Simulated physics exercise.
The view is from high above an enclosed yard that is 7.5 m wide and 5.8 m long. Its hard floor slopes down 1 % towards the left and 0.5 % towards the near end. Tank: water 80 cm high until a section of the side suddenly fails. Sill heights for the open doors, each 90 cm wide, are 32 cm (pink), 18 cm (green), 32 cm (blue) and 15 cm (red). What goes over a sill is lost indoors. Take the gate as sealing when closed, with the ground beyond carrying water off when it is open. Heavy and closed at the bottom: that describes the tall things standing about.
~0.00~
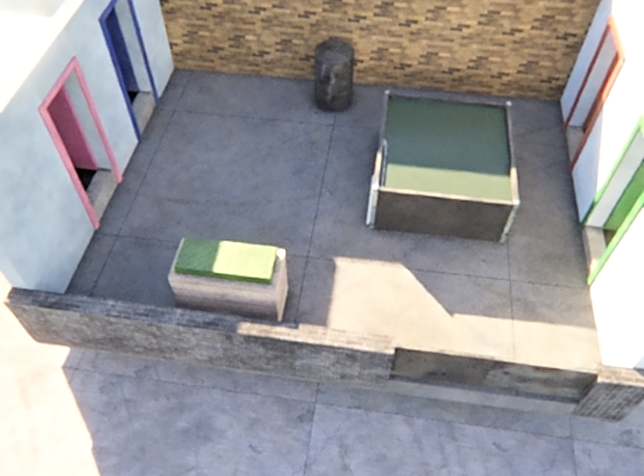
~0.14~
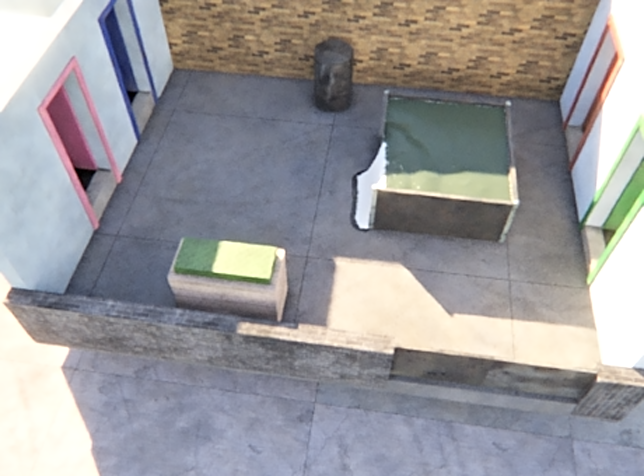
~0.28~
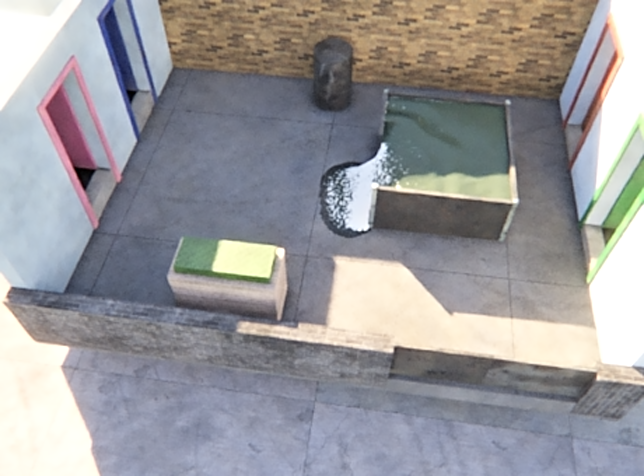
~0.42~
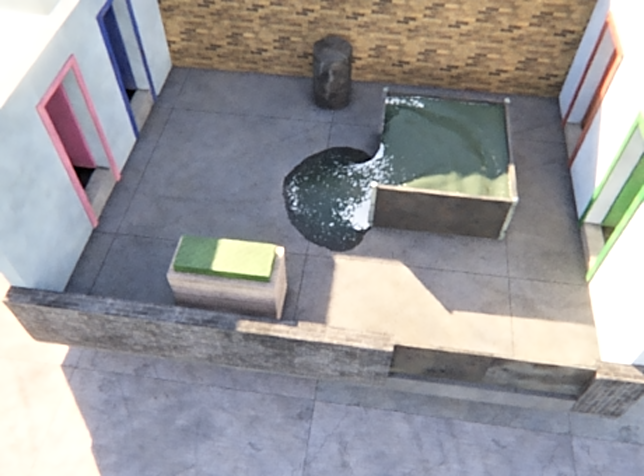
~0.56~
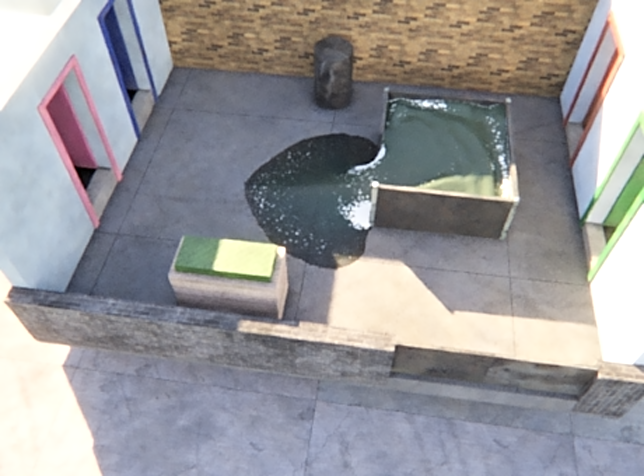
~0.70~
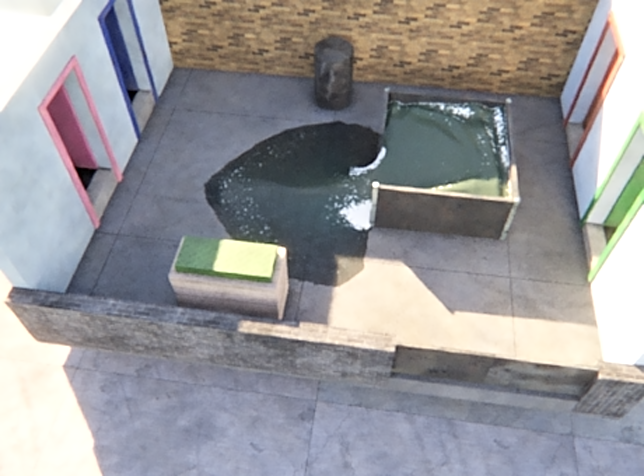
A large open tank of dark green water stands toward the right of a grey-floored yard, seen from high above by a still camera. Pink and blue doorways line the left wall, red and green ones the right, with a dark barrel by the brick back wall and a green-topped block near the low front wall. Water bursts from the tank's left side, foaming white, and spreads leftward across the floor in a widening dark pool.
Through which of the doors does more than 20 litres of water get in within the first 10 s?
The pink door holds the inflow within the limit, the green door holds the inflow within the limit, the blue door holds the inflow within the limit, the red door holds the inflow within the limit.
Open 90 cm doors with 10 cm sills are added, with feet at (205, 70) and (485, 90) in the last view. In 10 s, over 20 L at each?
Taking them in order, the first is too much and the second fine.
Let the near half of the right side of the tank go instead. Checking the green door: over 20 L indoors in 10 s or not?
In that case, green door: More than that.
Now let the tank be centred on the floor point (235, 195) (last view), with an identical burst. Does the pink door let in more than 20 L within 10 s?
Pink: Beyond limit.
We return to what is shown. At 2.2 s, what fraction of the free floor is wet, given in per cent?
Close to 50 in a hundred.
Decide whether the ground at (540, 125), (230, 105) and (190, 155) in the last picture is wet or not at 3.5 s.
First spot not yet wet, second submerged, third submerged.
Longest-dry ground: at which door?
Looks like the red door.
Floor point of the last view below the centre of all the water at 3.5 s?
Near (281, 190).
After 1.4 s water covers 40 % of the floor and is deepest (44 cm) near (365, 204); pink door 25 cm at the sill, 0 L in, green door not reached, blue door not reached, red door not reached.
After 2.2 s water covers 50 % of the floor and is deepest (48 cm) near (53, 319); pink door 34 cm at the sill, 0 L in, green door not reached, blue door 25 cm at the sill, 0 L in, red door not reached.
After 3.5 s water covers 50 % of the floor and is deepest (35 cm) near (53, 319); pink door 23 cm at the sill, 0 L in, green door not reached, blue door 17 cm at the sill, 0 L in, red door not reached.
After 6.0 s water covers 85 % of the floor and is deepest (20 cm) near (53, 319); pink door 18 cm at the sill, 0 L in, green door not reached, blue door 16 cm at the sill, 0 L in, red door not reached.
After 10.0 s water covers 100 % of the floor and is deepest (18 cm) near (53, 319); pink door 13 cm at the sill, 1 L in, green door 4 cm at the sill, 0 L in, blue door 12 cm at the sill, 0 L in, red door 6 cm at the sill, 0 L in.
